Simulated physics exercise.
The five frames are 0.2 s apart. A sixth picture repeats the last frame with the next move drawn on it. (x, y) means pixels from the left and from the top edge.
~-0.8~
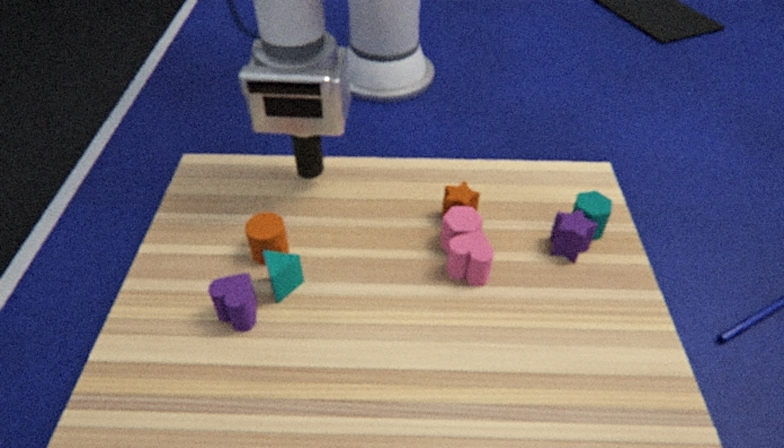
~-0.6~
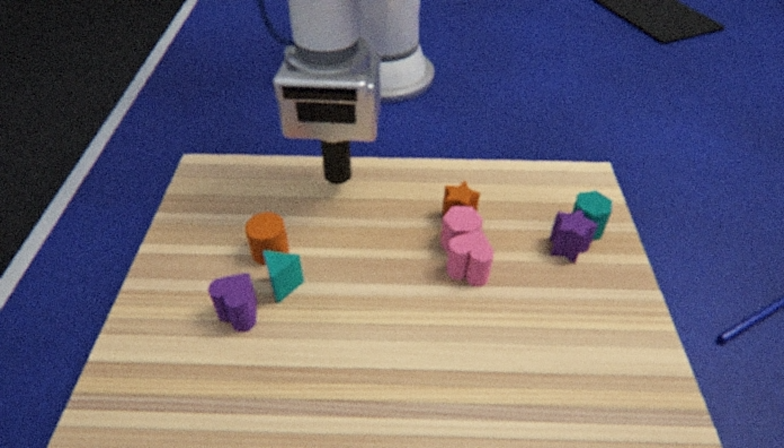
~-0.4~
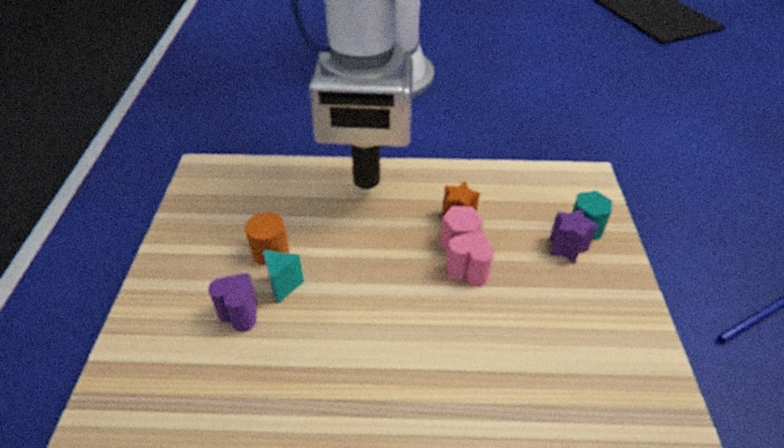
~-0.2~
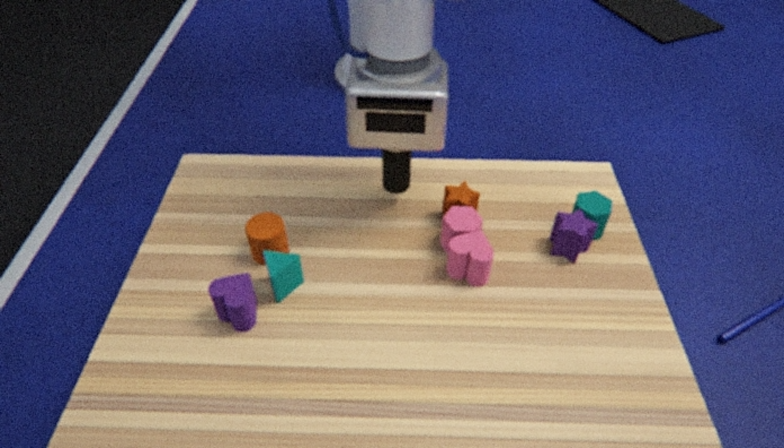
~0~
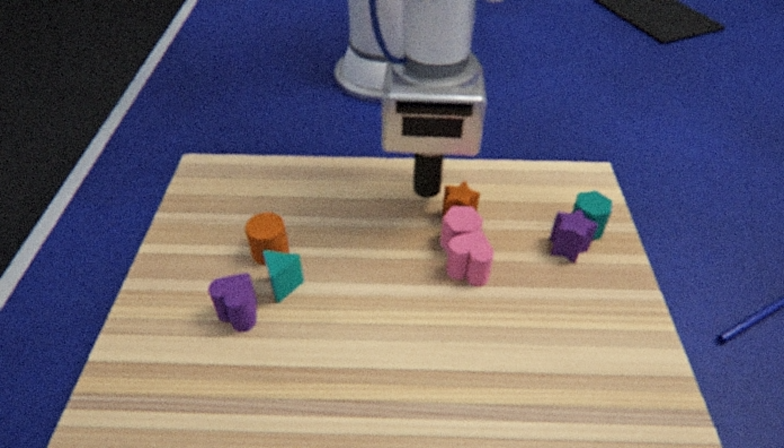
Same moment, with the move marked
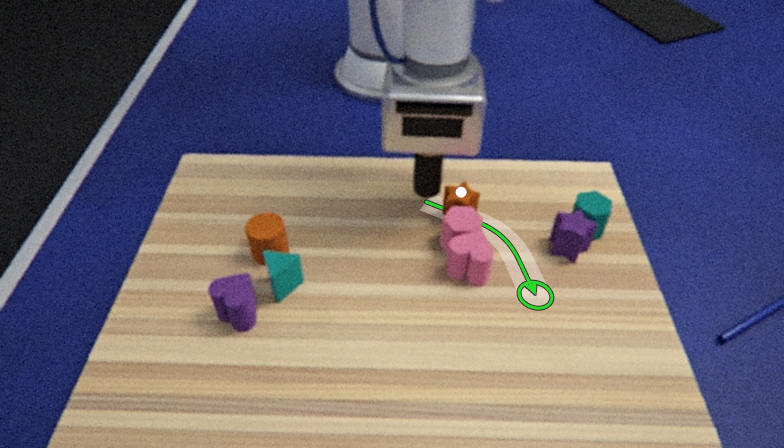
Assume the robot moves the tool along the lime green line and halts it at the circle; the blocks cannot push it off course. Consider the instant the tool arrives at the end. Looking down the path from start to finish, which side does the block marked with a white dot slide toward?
The answer is left: Facing from the path's start to its end, that's where the block marked with a white dot shifts.
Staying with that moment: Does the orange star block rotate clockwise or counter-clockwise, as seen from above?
Against the clock.
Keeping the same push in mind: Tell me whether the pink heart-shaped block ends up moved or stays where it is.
In the end it has not been moved.
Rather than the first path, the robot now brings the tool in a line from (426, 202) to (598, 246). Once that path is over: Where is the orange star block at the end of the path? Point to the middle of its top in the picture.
The middle of the upper face of the orange star block will lie at about (516, 215) in the picture.
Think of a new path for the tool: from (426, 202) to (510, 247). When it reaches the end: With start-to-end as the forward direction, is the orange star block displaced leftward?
I'd say yes.
Path on the board, from (426, 202) by way of (474, 220) and (514, 250) to (535, 295); the dot is on the orange star block.
On the path given first. One third of the way, tool (476, 208); orange star block (501, 207), turned 40° clockwise.
Two thirds of the way, tool (517, 239); orange star block (548, 237), turned 35° clockwise.
At the end, tool (539, 283); orange star block (568, 256), turned 25° anticlockwise; pink hexagonal block in place; pink heart-shaped block in place; purple star block (579, 226), turned 25° anticlockwise.
